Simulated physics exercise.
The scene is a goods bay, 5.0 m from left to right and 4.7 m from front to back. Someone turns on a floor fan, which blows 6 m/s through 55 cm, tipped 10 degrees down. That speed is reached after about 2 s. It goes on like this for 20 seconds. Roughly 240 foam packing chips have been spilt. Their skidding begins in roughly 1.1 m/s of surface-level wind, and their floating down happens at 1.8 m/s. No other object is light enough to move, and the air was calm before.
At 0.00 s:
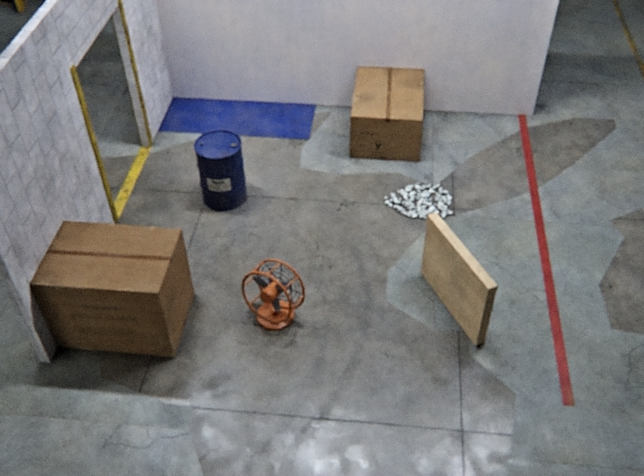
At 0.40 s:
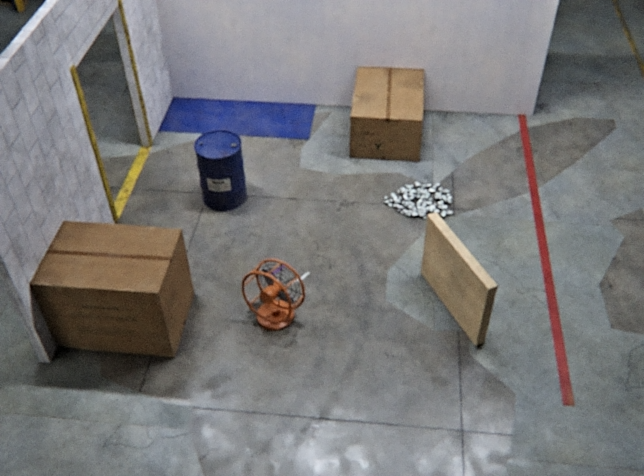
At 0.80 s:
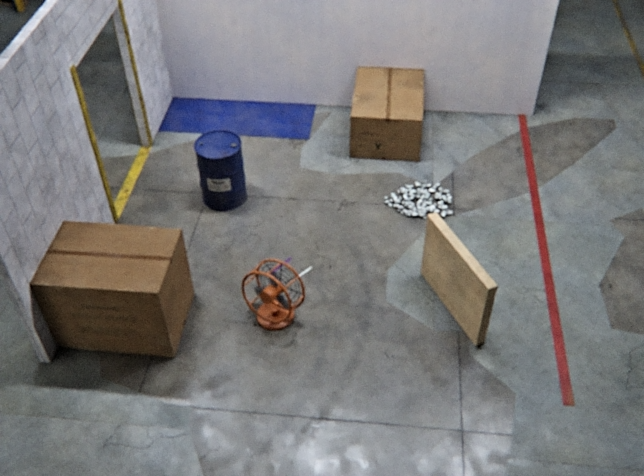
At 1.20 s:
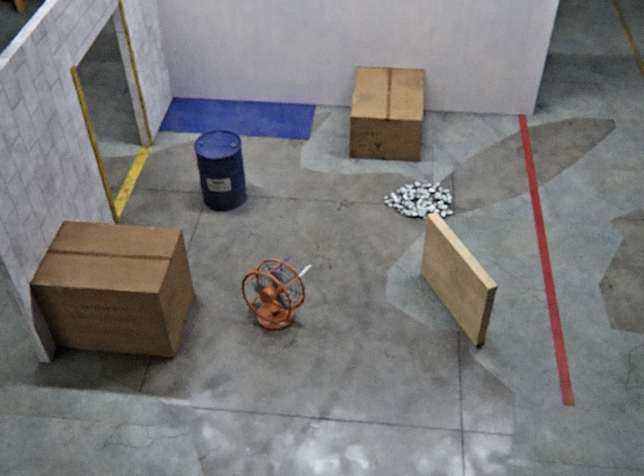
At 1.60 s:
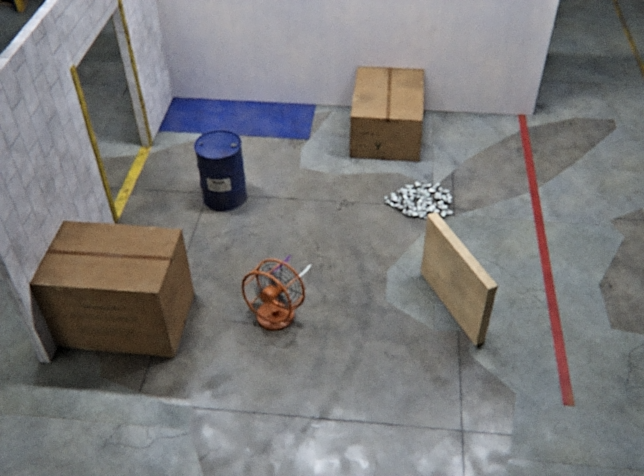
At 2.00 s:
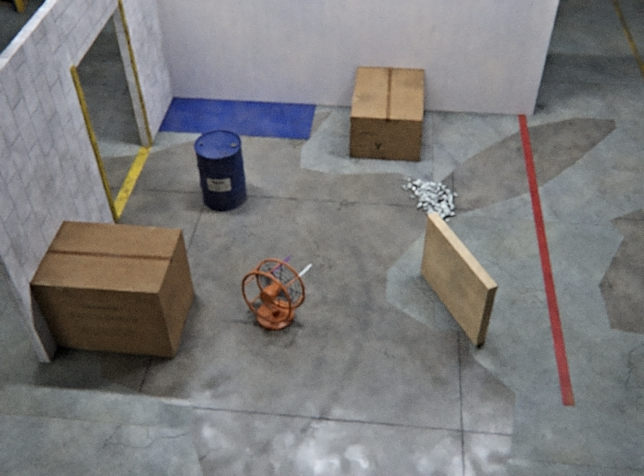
A carton stands by an orange fan while white chips lie still, then many shift right.
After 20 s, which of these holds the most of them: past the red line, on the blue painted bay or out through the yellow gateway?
The red one.
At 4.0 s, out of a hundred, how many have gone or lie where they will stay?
About 70 %.
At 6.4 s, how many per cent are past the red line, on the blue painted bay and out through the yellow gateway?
About 100 per cent red, 0 per cent blue and 0 per cent yellow.
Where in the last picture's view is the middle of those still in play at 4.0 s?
Roughly pixel (552, 145).
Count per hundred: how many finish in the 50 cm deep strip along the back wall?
Roughly 2 per cent.
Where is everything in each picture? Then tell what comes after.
In the first frame, the middle of the foam packing chips is near (420, 202), none has stirred yet and the mouth of the floor fan is at (273, 291).
In the second frame, the middle of the foam packing chips is near (421, 201), none has stirred yet, the yellow gateway is centred on (135, 181), the red line is centred on (545, 231) and the blue painted bay is centred on (238, 118).
In the third frame, the middle of the foam packing chips is near (421, 201), none has stirred yet, the top of a large carton is at (389, 91) and the top of a screen is at (461, 248).
In the fourth frame, the middle of the foam packing chips is near (421, 201) and none has stirred yet.
In the fifth frame, the middle of the foam packing chips is near (421, 201) and none has stirred yet.
In the sixth frame, the middle of the foam packing chips is near (433, 199), the farthest in sight from the floor fan is at (440, 184) and about 65 % have left their places.
After 4.0 s the count stands so, 0 % are out through the yellow gateway, 94 % past the red line and 0 % on the blue painted bay; the middle of those still in play is near (552, 145).
After 6.4 s the count stands so, 0 % are out through the yellow gateway, 98 % past the red line and 0 % on the blue painted bay.
After 11.0 s the count stands so, 0 % are out through the yellow gateway, 98 % past the red line and 0 % on the blue painted bay.
After 20.0 s, at the end, 0 % are out through the yellow gateway, 98 % past the red line and 0 % on the blue painted bay.
